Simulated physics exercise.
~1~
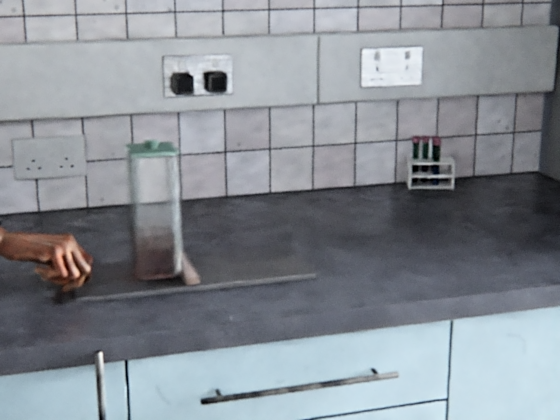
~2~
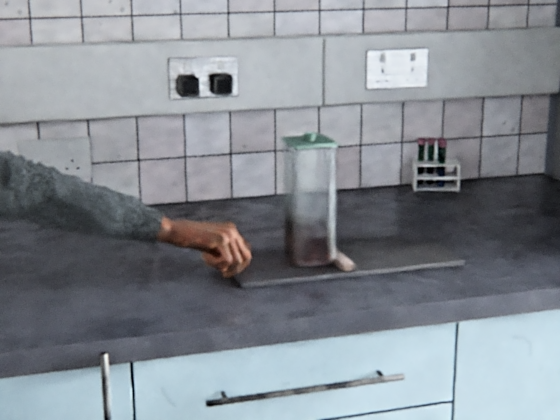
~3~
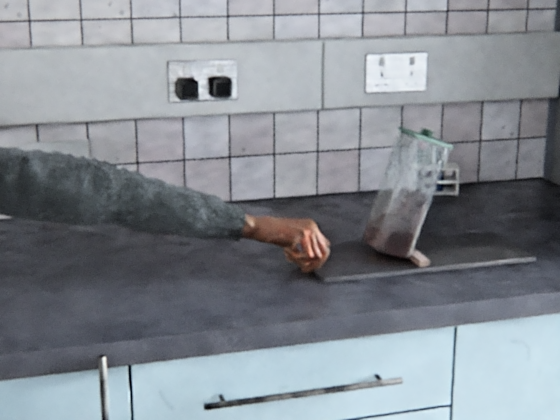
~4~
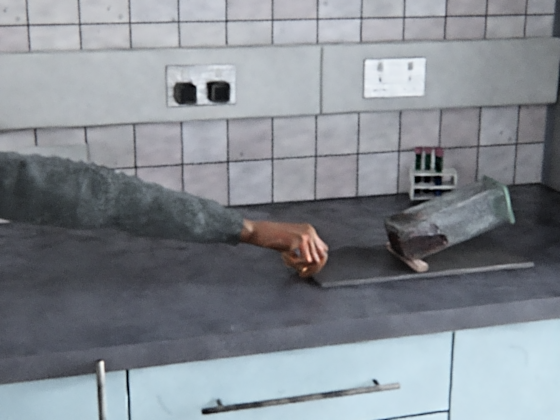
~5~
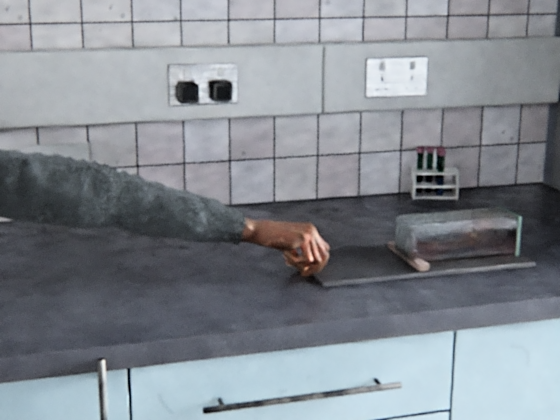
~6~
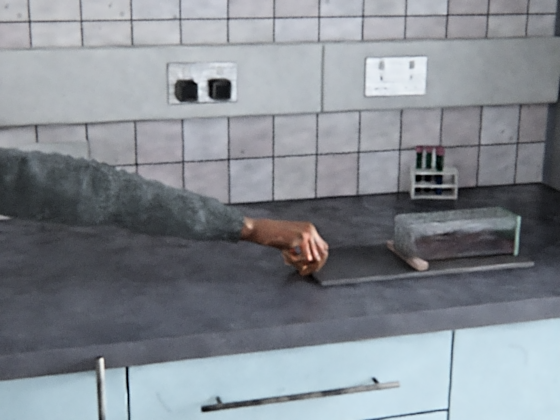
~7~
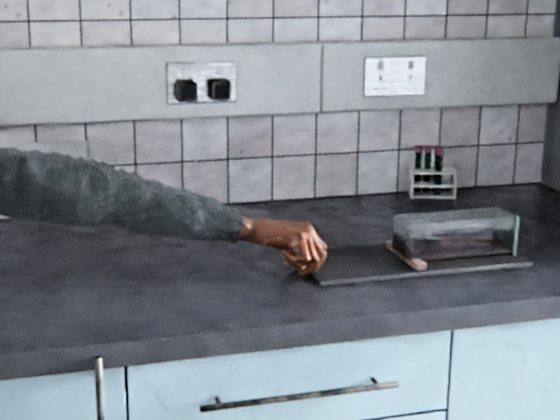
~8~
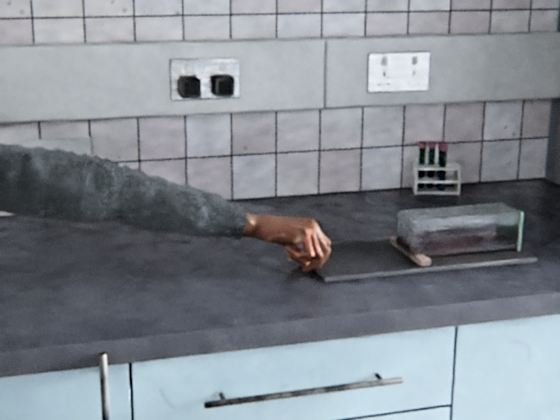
Clear container with green cap riding a board pushed right by a hand along a dark counter, toppling rightward and lying still.
